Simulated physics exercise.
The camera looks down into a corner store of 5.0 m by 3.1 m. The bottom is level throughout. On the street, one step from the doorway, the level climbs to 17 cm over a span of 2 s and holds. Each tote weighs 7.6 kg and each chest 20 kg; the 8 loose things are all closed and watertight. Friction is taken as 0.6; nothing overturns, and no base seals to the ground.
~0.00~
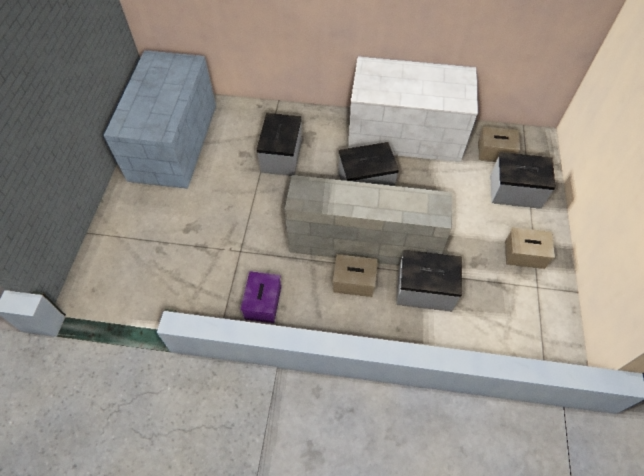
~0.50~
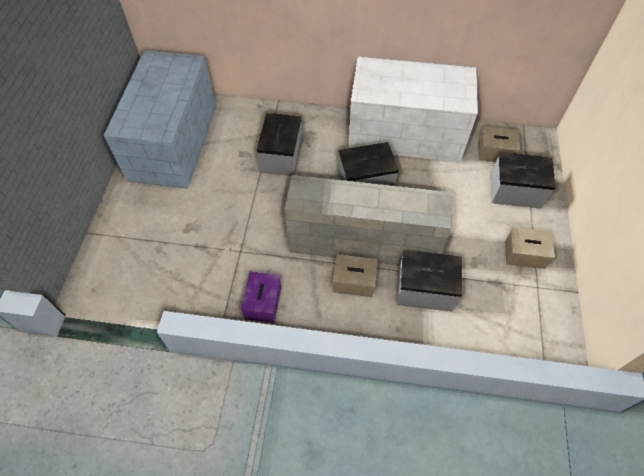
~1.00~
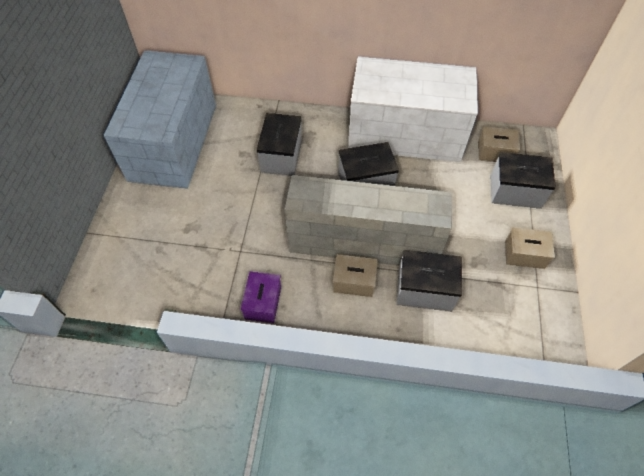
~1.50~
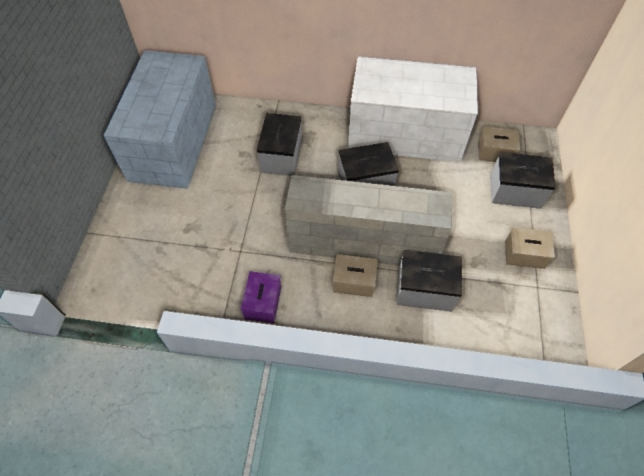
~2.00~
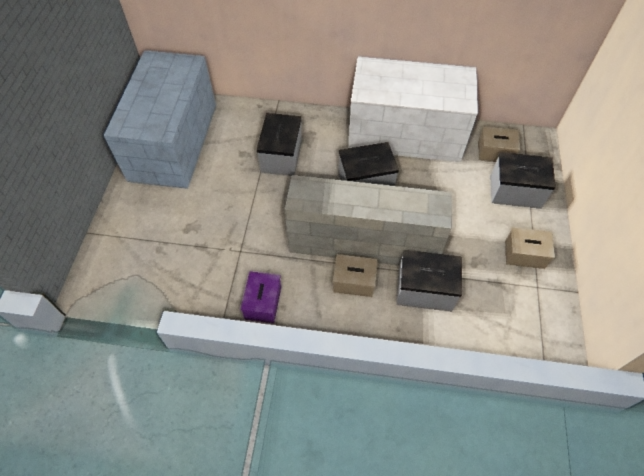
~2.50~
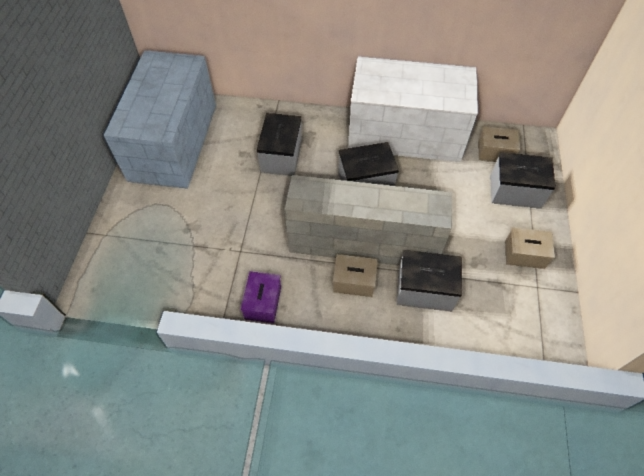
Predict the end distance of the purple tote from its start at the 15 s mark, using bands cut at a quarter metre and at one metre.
Band: Under a quarter metre.
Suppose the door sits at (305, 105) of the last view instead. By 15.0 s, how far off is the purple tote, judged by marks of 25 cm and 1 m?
Then the purple tote gets carried off.
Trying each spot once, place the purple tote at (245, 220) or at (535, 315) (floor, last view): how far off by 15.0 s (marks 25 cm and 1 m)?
The first time it wanders far off, the second time it wanders a bit.
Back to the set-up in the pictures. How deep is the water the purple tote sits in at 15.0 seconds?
5 cm or so.
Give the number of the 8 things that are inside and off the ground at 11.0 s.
At that moment 1.
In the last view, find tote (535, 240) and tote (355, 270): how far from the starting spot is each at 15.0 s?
One is off by 100 cm, the other by 0 cm, in the order asked.
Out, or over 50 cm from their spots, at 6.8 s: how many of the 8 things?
I count 0.
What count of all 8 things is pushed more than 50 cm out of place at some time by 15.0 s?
That makes 4.
After 3.5 s the purple tote is near (261, 292), 0.0 m from its start, aground; 0 afloat.
After 6.8 s the purple tote is near (261, 292), 0.0 m from its start, aground; 0 afloat.
After 11.0 s the purple tote is near (261, 292), 0.0 m from its start, aground; 1 afloat.
After 15.0 s the purple tote is near (261, 292), 0.0 m from its start, aground; 5 afloat.
